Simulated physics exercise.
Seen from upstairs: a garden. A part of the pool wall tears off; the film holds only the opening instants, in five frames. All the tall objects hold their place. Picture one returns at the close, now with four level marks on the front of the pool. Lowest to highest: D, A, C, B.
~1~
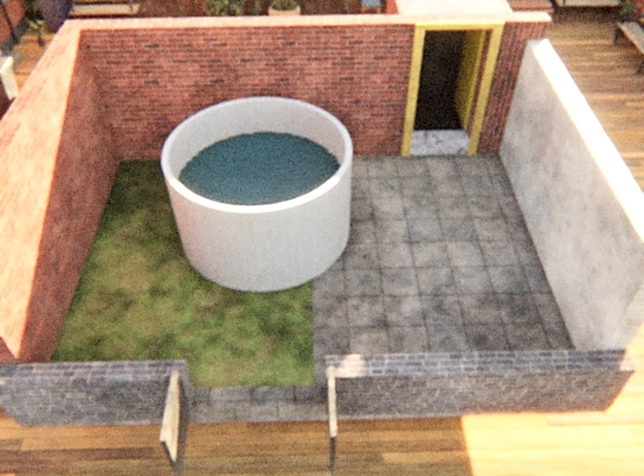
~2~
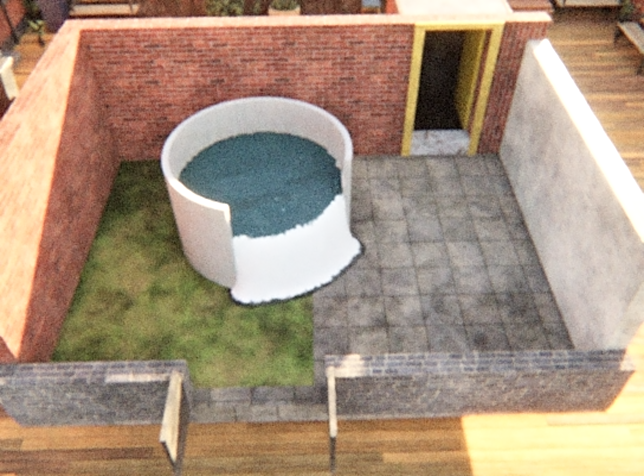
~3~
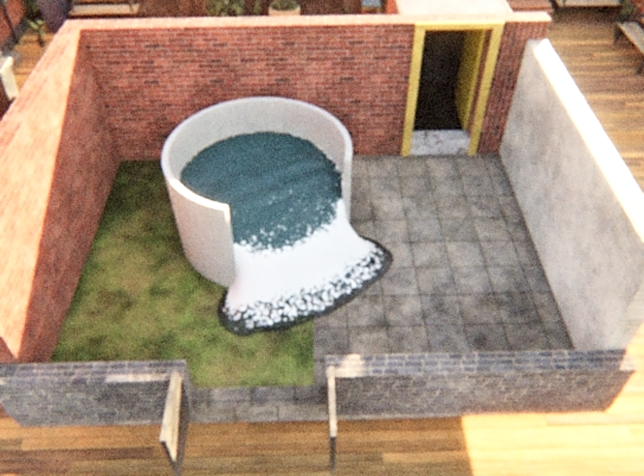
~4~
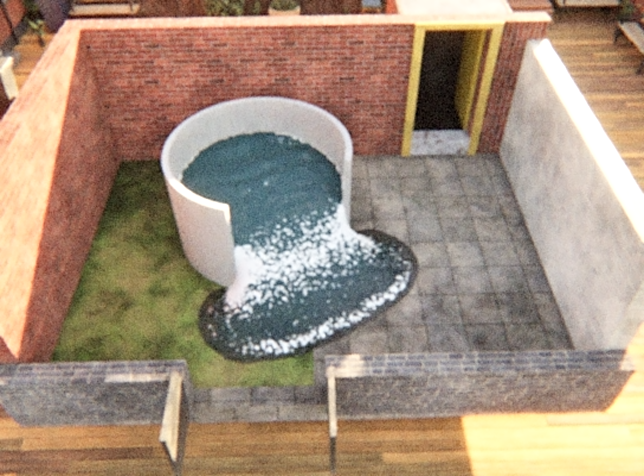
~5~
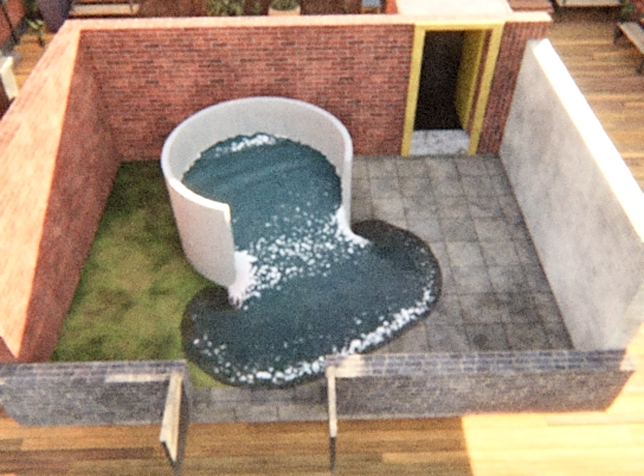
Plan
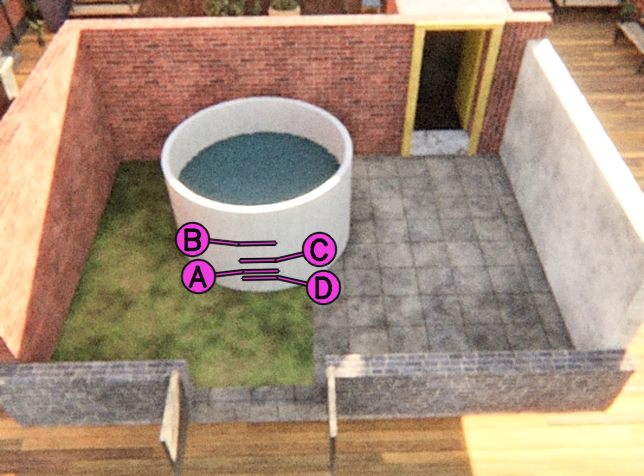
At first, a round white pool of still, dark water stands in a brick-walled yard, half grass and half grey paving. Then the front of its wall is open and water pours out in a white, foaming rush, spreading into a widening dark puddle across the grass and paving toward the gate.
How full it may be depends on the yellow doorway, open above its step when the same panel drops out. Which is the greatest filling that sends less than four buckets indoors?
Level B just does it.
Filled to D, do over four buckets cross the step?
No, that is safe.
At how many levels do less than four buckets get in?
All of them.
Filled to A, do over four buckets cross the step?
No.
On the marked copy, A at (259, 271); B at (256, 243); C at (258, 260); D at (260, 278); from the bottom up D, A, C, B.
Choosing A, nothing gets over.
Choosing B, a bucket or two gets in.
Choosing C, nothing gets over.
Choosing D, nothing gets over.
